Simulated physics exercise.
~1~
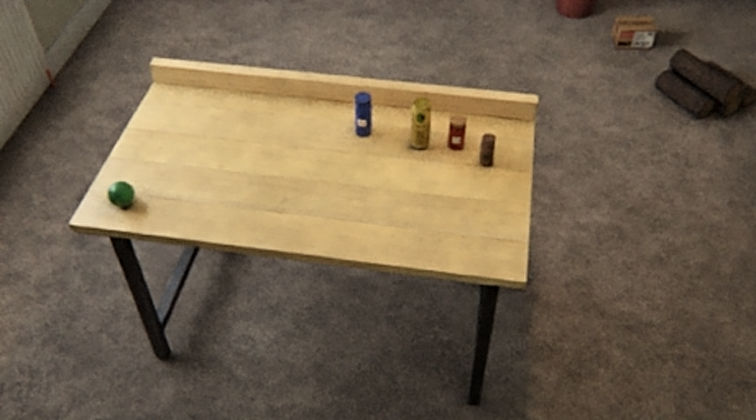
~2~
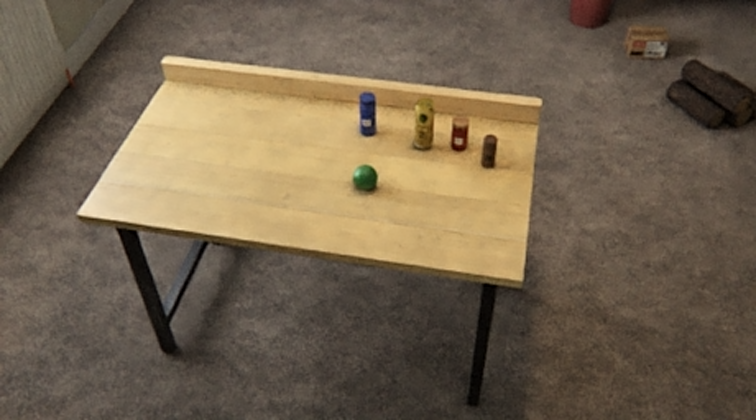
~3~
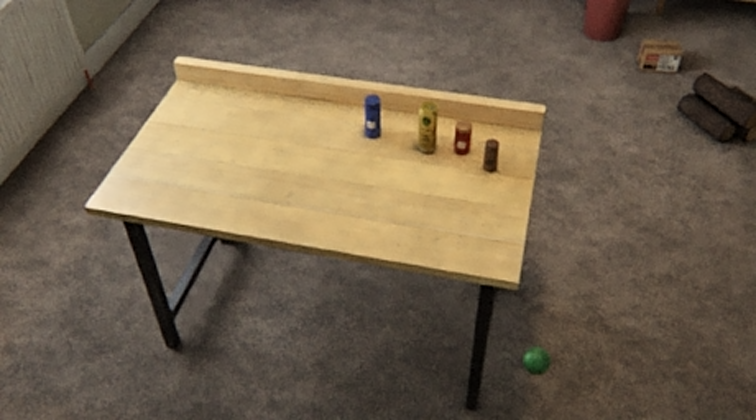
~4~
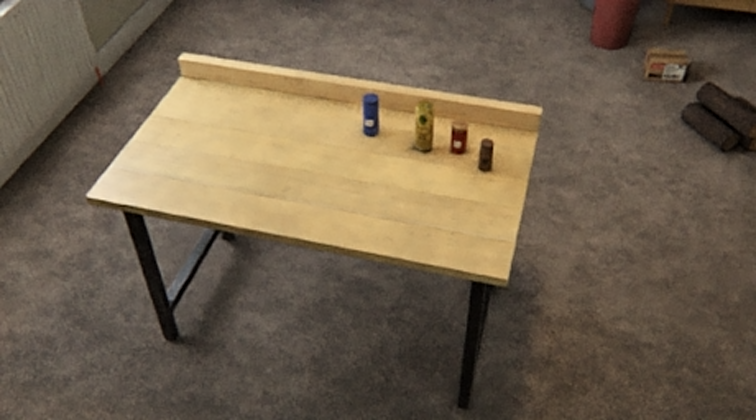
Wooden table with a green ball rolling right past four upright containers, dropping to the carpet and leaving view, containers still standing.
